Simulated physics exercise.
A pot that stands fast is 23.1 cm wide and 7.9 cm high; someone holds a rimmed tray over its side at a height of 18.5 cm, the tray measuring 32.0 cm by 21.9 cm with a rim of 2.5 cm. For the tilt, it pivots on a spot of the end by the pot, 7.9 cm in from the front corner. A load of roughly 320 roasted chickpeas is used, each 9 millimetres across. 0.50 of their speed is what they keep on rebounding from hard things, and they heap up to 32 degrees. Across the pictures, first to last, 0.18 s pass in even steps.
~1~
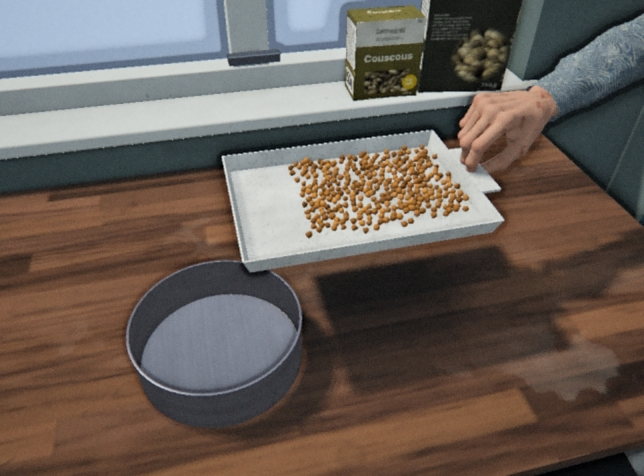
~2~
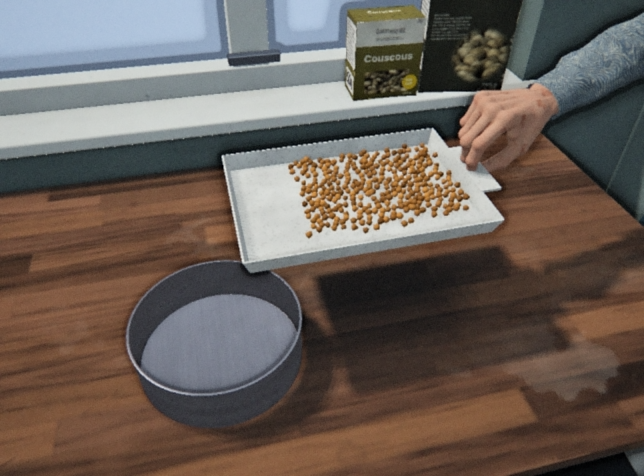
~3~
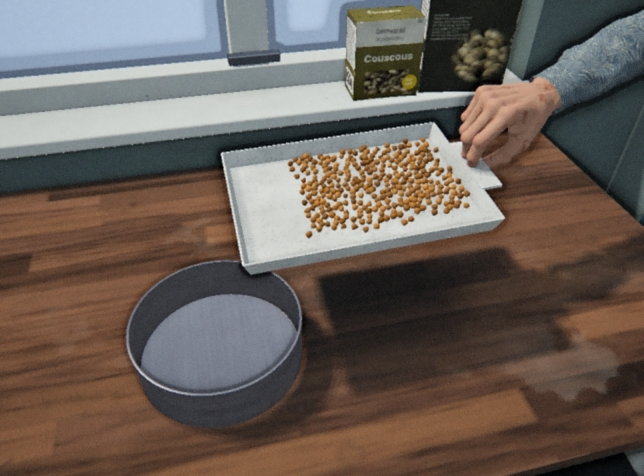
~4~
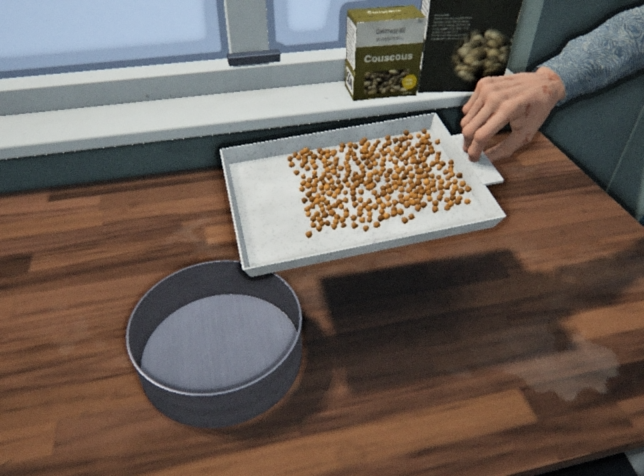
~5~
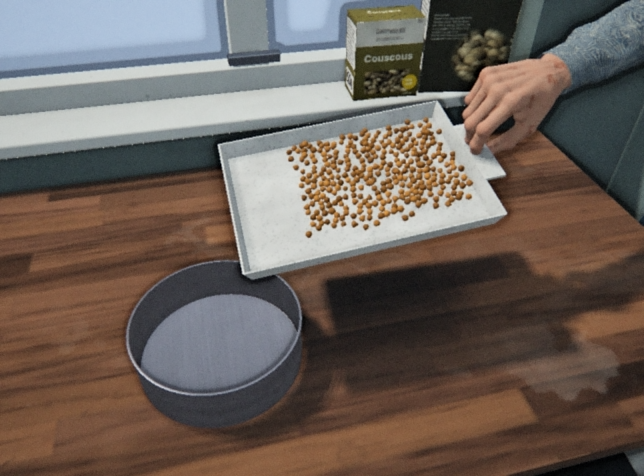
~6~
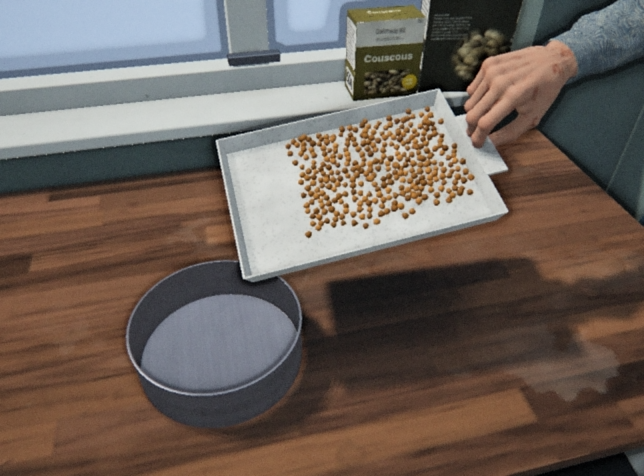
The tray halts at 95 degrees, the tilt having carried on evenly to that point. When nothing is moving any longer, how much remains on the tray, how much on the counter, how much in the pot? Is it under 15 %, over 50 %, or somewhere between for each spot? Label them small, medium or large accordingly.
Tray - small, counter - medium, pot - large.
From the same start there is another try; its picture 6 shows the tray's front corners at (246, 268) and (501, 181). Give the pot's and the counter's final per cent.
The pot gets 100 and the counter 0.
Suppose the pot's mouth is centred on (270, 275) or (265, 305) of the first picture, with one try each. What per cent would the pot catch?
Roughly 55 and 80 percent.
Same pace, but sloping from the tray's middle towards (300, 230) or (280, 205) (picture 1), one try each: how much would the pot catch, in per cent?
About 100 per cent on the first try and 35 per cent on the second.
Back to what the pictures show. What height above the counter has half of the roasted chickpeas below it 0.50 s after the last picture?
Roughly 16 centimetres.
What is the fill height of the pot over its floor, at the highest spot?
It reaches roughly 1.5 cm.
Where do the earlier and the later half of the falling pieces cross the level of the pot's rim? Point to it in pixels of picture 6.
At roughly (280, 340) first, later on at (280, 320).
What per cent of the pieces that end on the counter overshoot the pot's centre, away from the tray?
Near 10 in a hundred.
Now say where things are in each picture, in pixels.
Tray tilt 0 degrees, front corners at (249, 257) and (496, 217); middle of the pieces at (377, 187); pot at (216, 320), in the first picture.
Tray tilt 1 degrees, front corners at (249, 258) and (496, 217); middle of the pieces at (377, 187), in the second picture.
Tray tilt 3 degrees, front corners at (249, 260) and (497, 215); middle of the pieces at (377, 184), in the third picture.
Tray tilt 7 degrees, front corners at (249, 263) and (497, 213), lowest corner left front; middle of the pieces at (378, 179), in the fourth picture.
Tray tilt 11 degrees, front corners at (249, 268) and (499, 210), lowest corner left front; middle of the pieces at (378, 174), in the fifth picture.
Tray tilt 16 degrees, front corners at (249, 272) and (500, 208), lowest corner left front; middle of the pieces at (378, 168); pot at (216, 320), in the sixth picture.
Then, 0.30 s after the last picture, tilt 55 degrees; the tray holds 100 %, the pot 0 %.
Then, 0.50 s after the last picture, tilt 81 degrees; the tray holds 65 %, the pot 10 %.
Then, 0.81 s after the last picture, tilt 95 degrees; the tray holds 5 %, the pot 55 %.
In the end, tray 0 %, counter 40 %, pot 60 %.
